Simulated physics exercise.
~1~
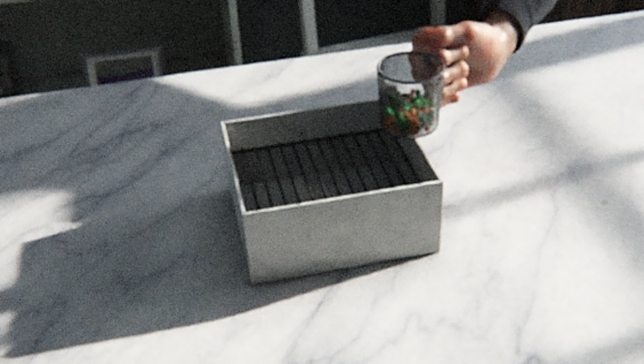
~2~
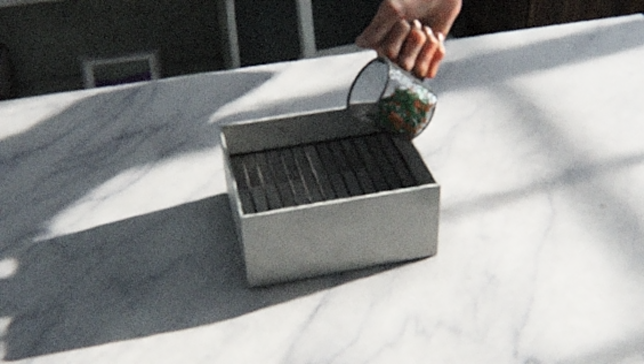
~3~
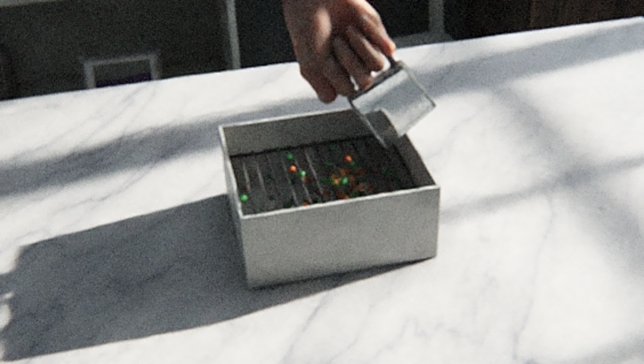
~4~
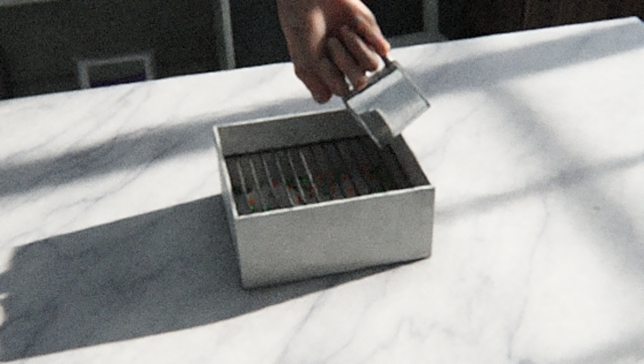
Orange and green pieces tipping from a hand-held clear cup onto a wire rack in a box, dropping through the wires.
